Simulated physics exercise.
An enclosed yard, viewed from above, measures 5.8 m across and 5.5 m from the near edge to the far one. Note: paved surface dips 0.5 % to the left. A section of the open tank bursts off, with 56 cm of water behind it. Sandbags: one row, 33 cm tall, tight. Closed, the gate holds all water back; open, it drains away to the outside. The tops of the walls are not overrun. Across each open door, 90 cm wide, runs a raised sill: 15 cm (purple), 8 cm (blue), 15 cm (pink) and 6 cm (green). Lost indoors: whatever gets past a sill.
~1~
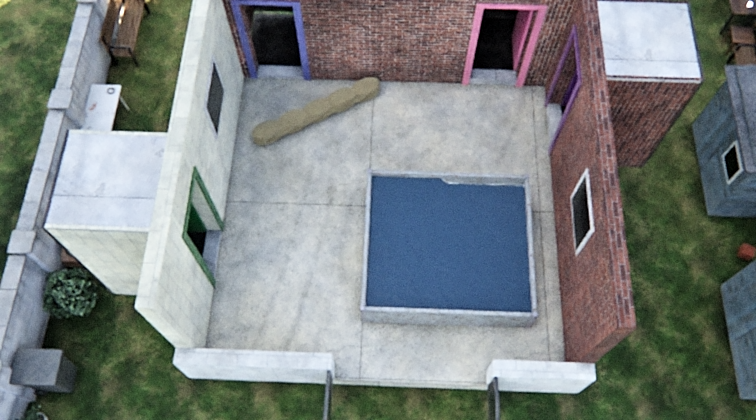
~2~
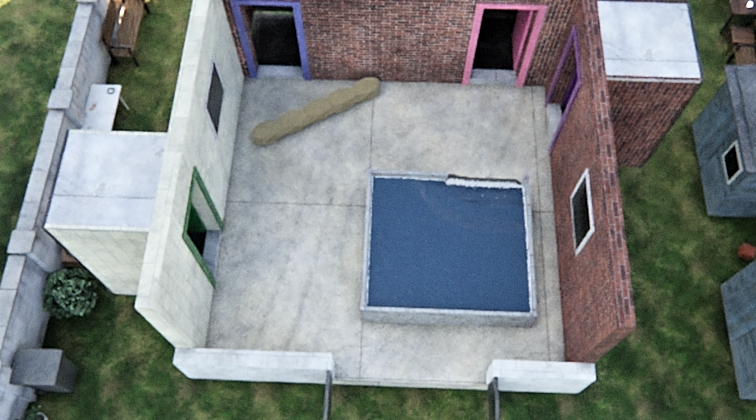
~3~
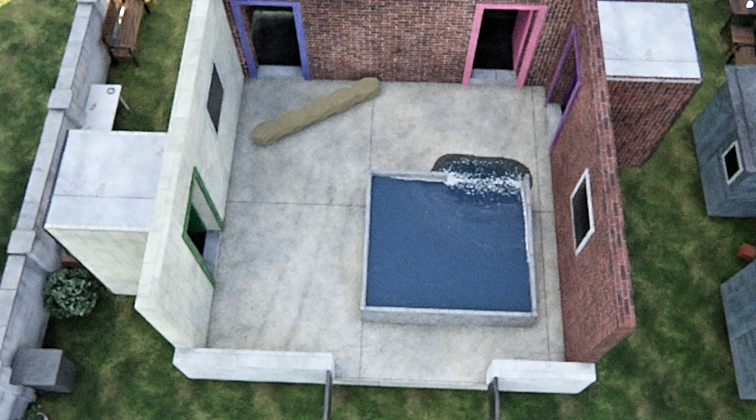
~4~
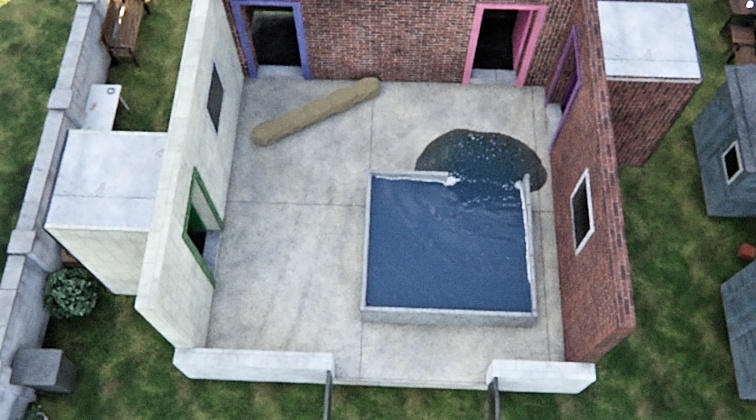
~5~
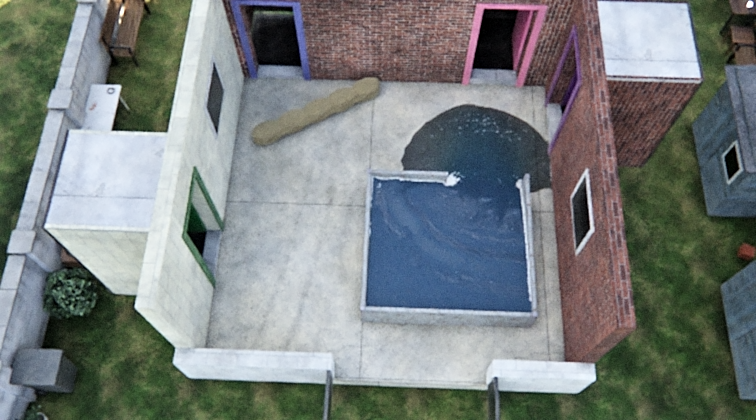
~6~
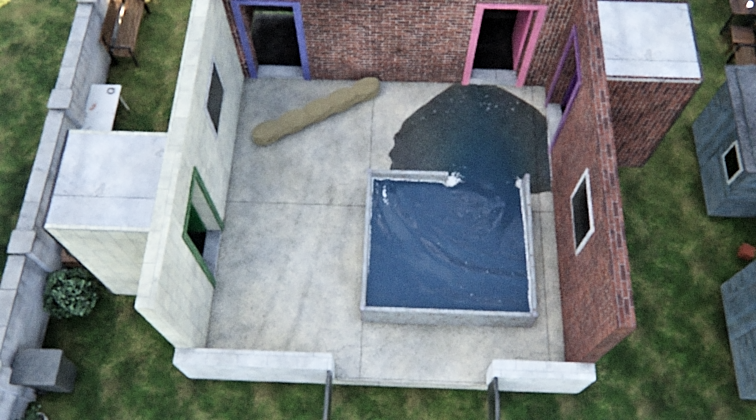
In a walled yard, water pours from the open tank's far side and spreads across the paving.
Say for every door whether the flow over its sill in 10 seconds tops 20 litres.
Result: Purple door - tops it; blue door - falls short; pink door - tops it; green door - tops it.
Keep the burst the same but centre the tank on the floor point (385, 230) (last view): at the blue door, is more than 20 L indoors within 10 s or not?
So the blue door keeps within it.
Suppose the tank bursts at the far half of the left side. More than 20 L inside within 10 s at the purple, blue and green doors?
At purple the amount is beneath the mark, at blue it is higher than the mark, and at green it is higher than the mark.
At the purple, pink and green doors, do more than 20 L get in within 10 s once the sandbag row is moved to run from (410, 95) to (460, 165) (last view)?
Result: Purple door beyond the limit; pink door beyond the limit; green door inside the limit.
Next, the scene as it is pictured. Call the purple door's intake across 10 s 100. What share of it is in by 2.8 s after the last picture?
About 55 per cent.
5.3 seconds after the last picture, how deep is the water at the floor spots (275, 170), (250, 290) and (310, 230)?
I'd read it as roughly 5, 7 and 4 cm, in that order.
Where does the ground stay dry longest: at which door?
Last comes the green one.
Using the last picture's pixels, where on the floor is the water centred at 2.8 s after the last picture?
Roughly (446, 192) in the last picture.
Then, 0.7 s after the last picture water covers 25 % of the floor and is deepest (42 cm) near (537, 95); purple door 21 cm at the sill, 0 L in, blue door not reached, pink door 32 cm at the sill, 40 L in, green door not reached.
Then, 1.5 s after the last picture water covers 25 % of the floor and is deepest (42 cm) near (537, 95); purple door 27 cm at the sill, 16 L in, blue door not reached, pink door 37 cm at the sill, 129 L in, green door not reached.
Then, 2.8 s after the last picture water covers 50 % of the floor and is deepest (33 cm) near (385, 83); purple door 27 cm at the sill, 84 L in, blue door 2 cm at the sill, 0 L in, pink door 29 cm at the sill, 253 L in, green door not reached.
Then, 5.3 s after the last picture water covers 85 % of the floor and is deepest (22 cm) near (204, 359); purple door 20 cm at the sill, 141 L in, blue door 2 cm at the sill, 0 L in, pink door 21 cm at the sill, 320 L in, green door 10 cm at the sill, 10 L in.
Then, 9.3 s after the last picture water covers 95 % of the floor and is deepest (16 cm) near (204, 359); purple door 12 cm at the sill, 152 L in, blue door 8 cm at the sill, 0 L in, pink door 12 cm at the sill, 337 L in, green door 11 cm at the sill, 53 L in.
